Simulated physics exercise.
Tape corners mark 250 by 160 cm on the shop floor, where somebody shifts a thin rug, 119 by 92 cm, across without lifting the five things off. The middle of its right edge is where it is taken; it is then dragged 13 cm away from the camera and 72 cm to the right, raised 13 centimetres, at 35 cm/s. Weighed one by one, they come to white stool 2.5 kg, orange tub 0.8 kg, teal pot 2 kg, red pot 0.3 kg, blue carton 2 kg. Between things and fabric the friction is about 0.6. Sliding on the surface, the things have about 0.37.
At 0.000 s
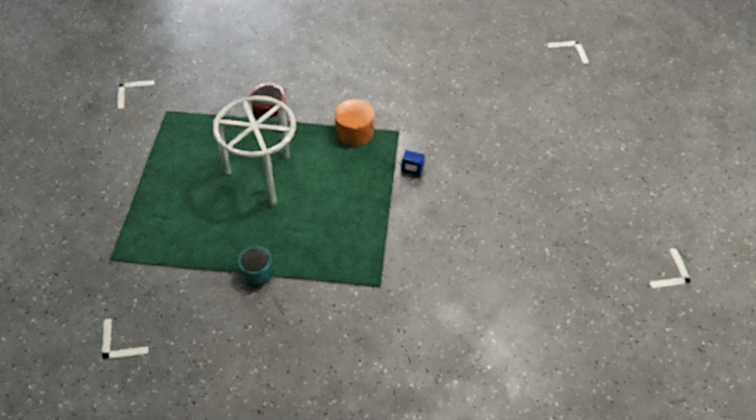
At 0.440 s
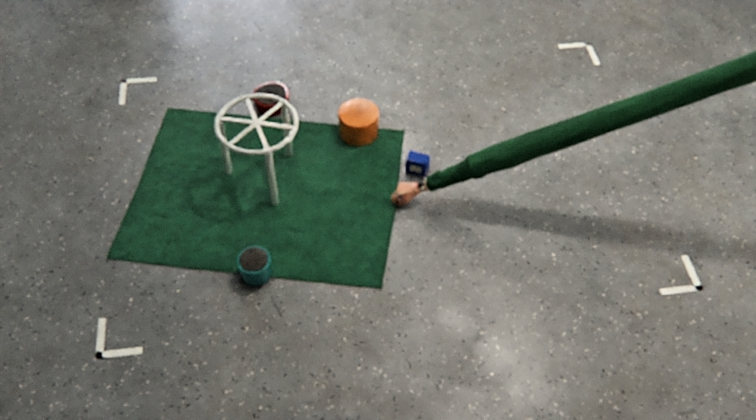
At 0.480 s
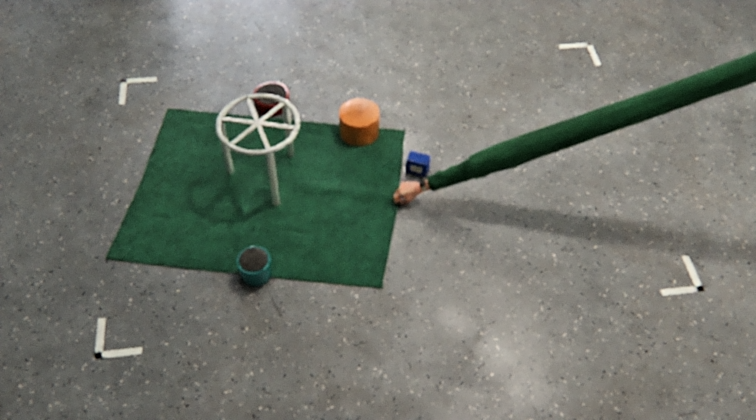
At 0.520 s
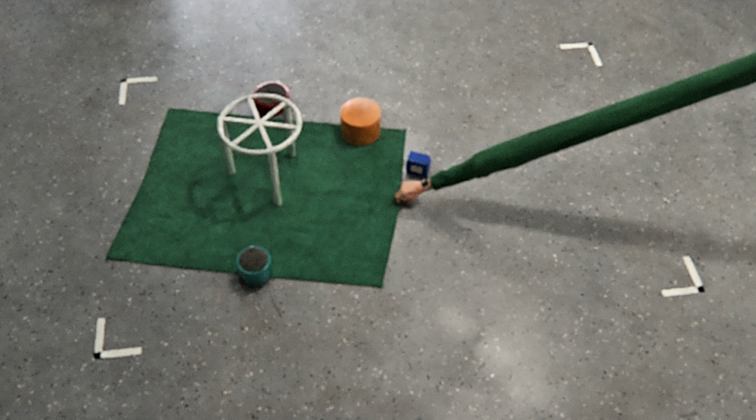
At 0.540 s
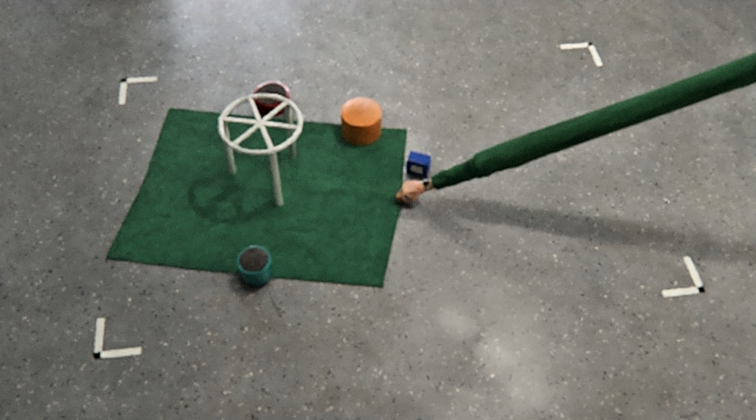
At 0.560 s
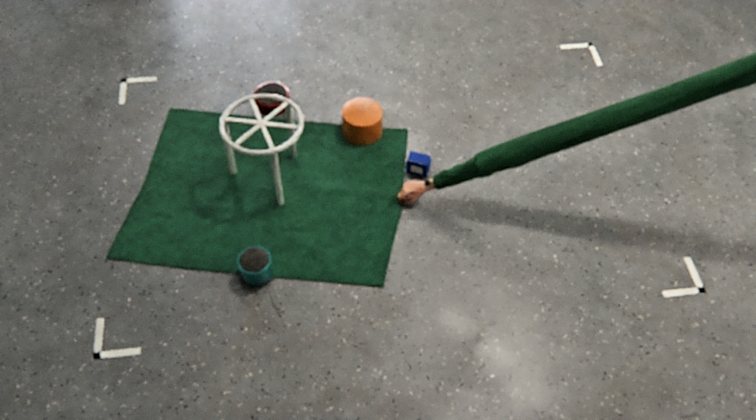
A hand on a long green-sleeved arm reached in from the right and took hold of the green rug's right edge, then shifted it very slightly rightward, with the stool, tub and pots still on it.
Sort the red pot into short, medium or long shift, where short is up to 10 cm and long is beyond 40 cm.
Short.
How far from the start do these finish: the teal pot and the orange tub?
The teal pot ends 80 cm from where it began, and the orange tub ends 45 cm from where it began.
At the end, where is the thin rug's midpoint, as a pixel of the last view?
Near (429, 176).
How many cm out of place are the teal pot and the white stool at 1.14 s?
Teal pot 20 cm, white stool 20 cm.
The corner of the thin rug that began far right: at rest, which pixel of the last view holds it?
That corner comes to rest close to (482, 128) in the last view.
At 1.1 s, middle of the thin rug at (314, 188); red pot 2 cm off its start, white stool 22 cm off its start, teal pot 22 cm off its start.
At 1.7 s, middle of the thin rug at (358, 189); red pot 2 cm off its start, white stool 42 cm off its start, teal pot 41 cm off its start.
At 2.3 s, middle of the thin rug at (402, 179); red pot 2 cm off its start at (274, 91), teal pot 62 cm off its start at (396, 222), white stool 62 cm off its start at (400, 115).
At 2.8 s, middle of the thin rug at (430, 177); red pot 2 cm off its start, teal pot 78 cm off its start, white stool 75 cm off its start.
At 3.4 s, middle of the thin rug at (429, 176); red pot 2 cm off its start at (274, 91), teal pot 78 cm off its start at (429, 211), white stool 75 cm off its start at (431, 114), orange tub 45 cm off its start at (454, 110).
